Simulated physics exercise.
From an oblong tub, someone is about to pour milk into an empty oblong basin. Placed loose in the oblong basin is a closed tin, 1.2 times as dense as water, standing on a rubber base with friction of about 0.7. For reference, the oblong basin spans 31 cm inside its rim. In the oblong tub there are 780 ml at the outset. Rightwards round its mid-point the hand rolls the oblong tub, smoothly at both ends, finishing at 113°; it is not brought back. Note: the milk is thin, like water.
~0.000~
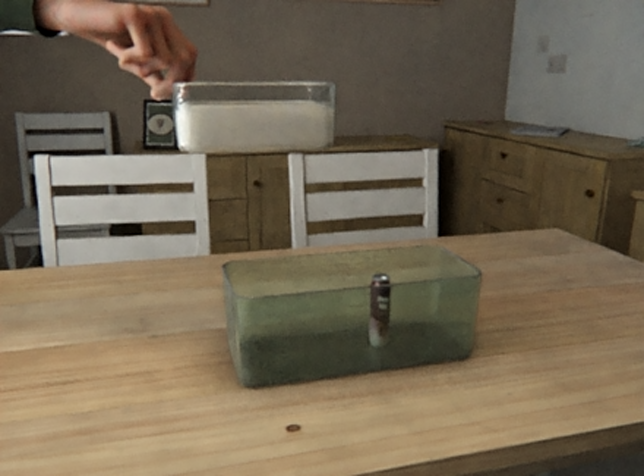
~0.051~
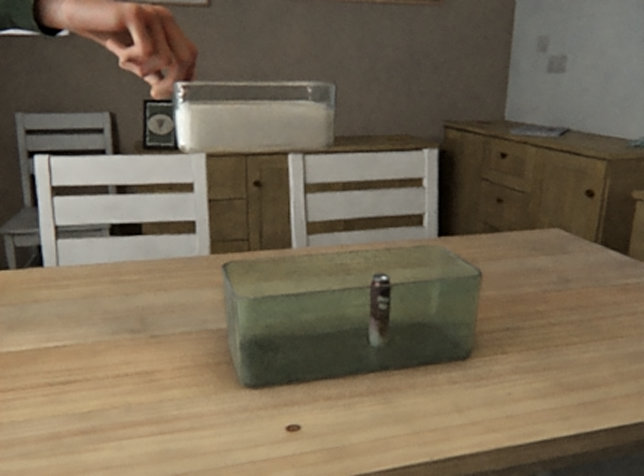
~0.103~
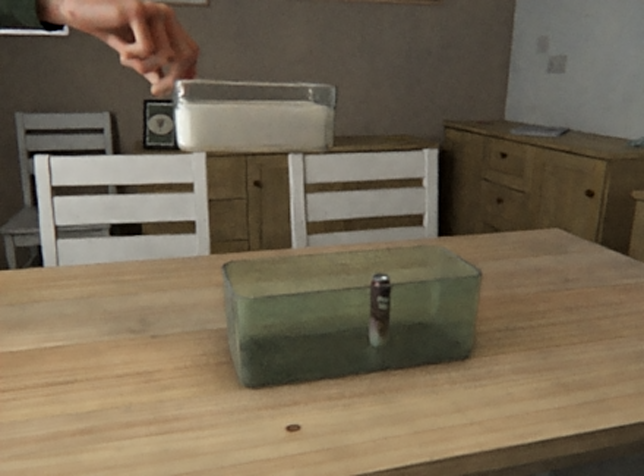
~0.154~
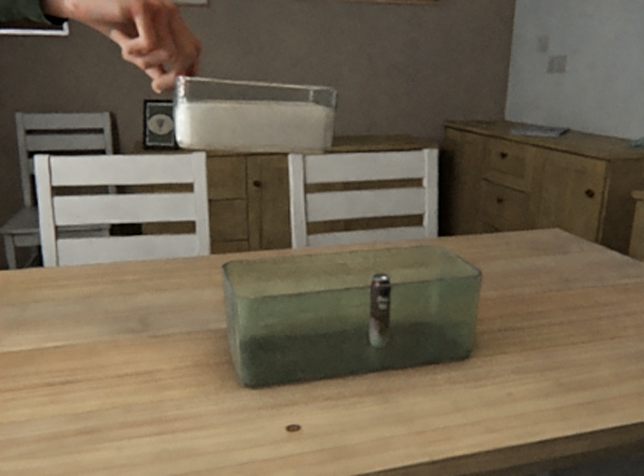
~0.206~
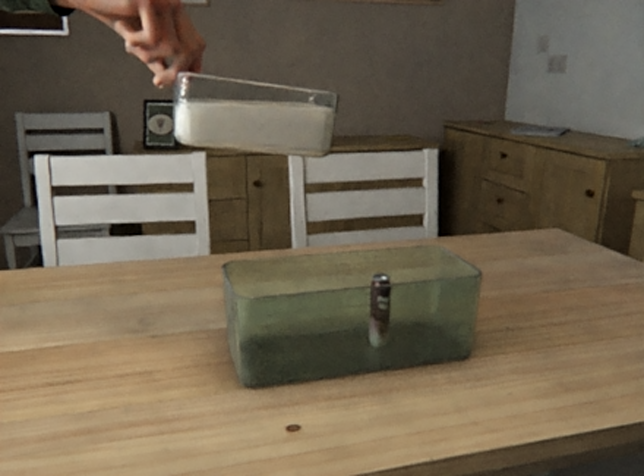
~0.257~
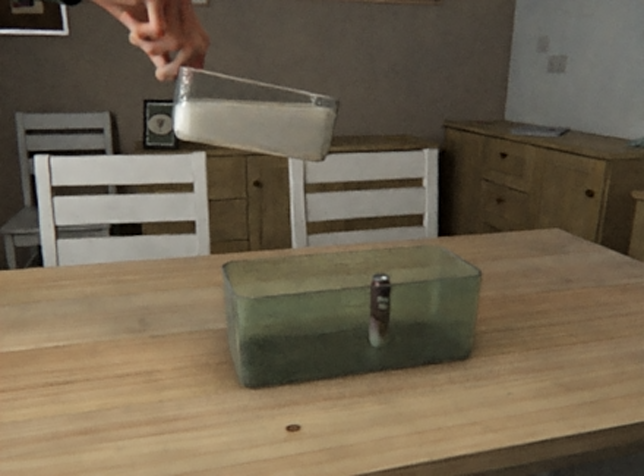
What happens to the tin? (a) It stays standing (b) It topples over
a.
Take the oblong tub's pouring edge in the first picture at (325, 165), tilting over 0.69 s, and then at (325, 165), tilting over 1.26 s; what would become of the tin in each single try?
In the first try it comes down; in the second it remains standing.
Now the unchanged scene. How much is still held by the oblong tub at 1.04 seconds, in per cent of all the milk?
6 per cent or thereabouts.
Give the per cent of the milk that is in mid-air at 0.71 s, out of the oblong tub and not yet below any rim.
Near 48 per cent of it all.
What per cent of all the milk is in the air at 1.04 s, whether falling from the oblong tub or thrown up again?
Estimated airborne part: Roughly 10 per cent.
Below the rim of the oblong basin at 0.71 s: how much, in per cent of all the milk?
Estimate - around 12 in a hundred parts.
Then, 0.71 s in, the tilt is 67° and 39 per cent is still to pour; the tin stands where it began.
Then, 1.04 s in, the tilt is 105° and 6 per cent is still to pour; the tin stands where it began.
Then, 1.38 s in, the tilt is 113° and 0 per cent is still to pour; the tin stands where it began.
Then, 1.76 s in, the tilt is 113° and 0 per cent is still to pour; the tin stands where it began.
Finally, the tin stands where it began.
